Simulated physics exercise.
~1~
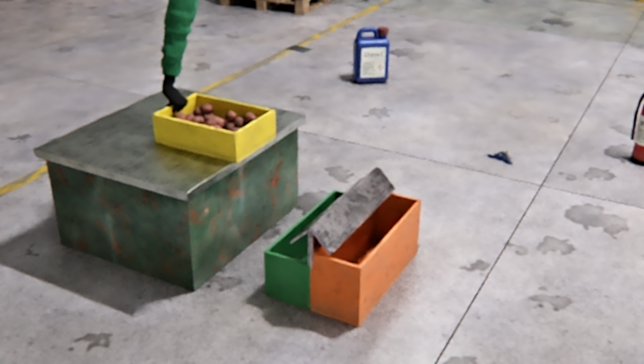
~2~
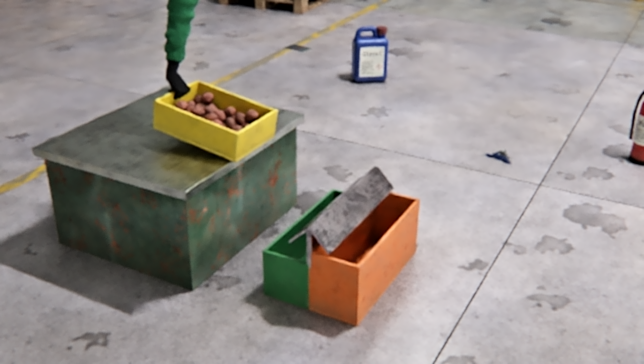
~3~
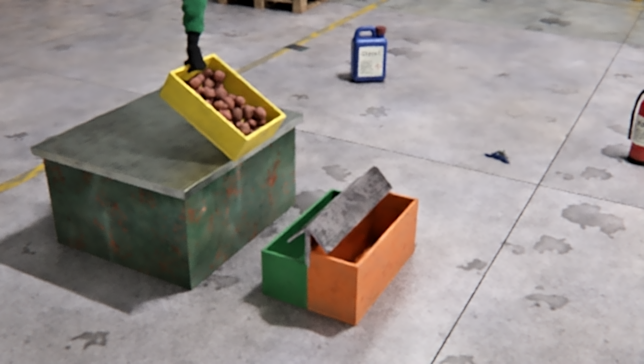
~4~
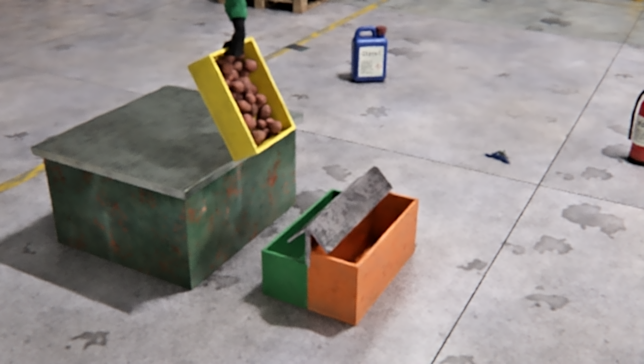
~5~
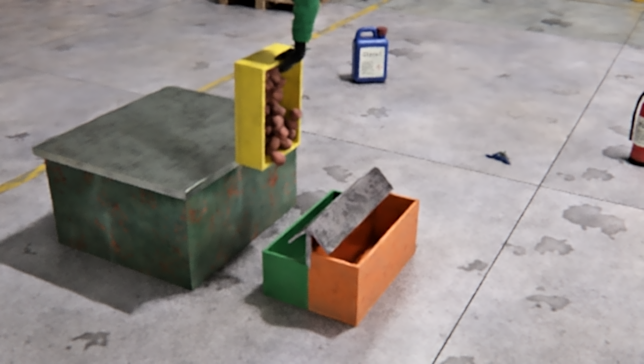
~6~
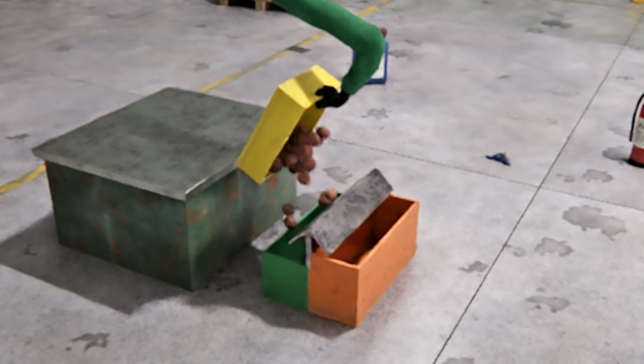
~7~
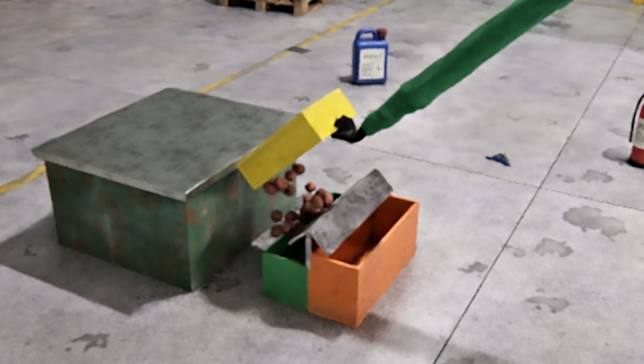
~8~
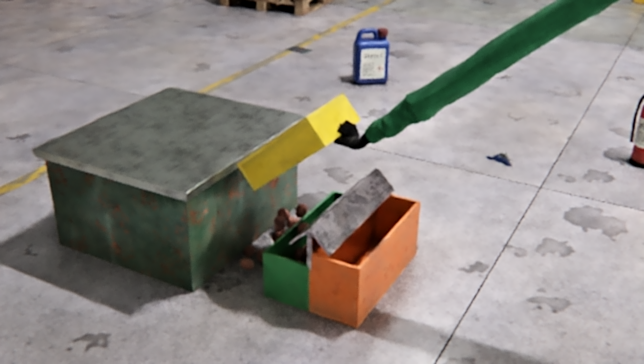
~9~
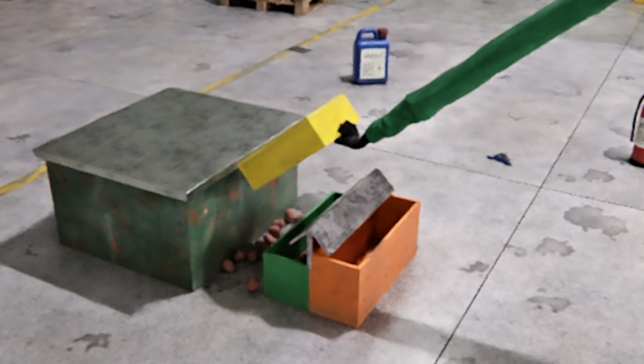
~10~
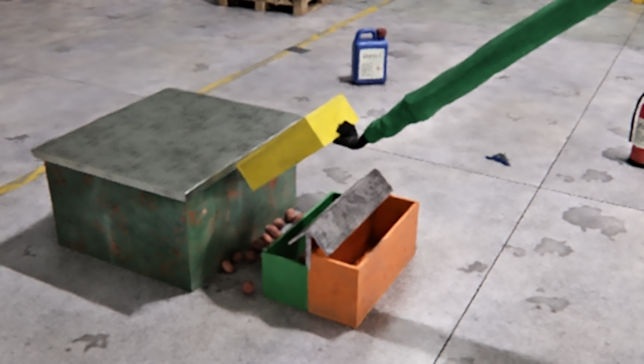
A yellow tote full of red potatoes was lifted off a bench, swung right and tipped over by a green-sleeved arm, spilling its load towards the green trough, where many went in and the rest ended on the floor between trough and bench.
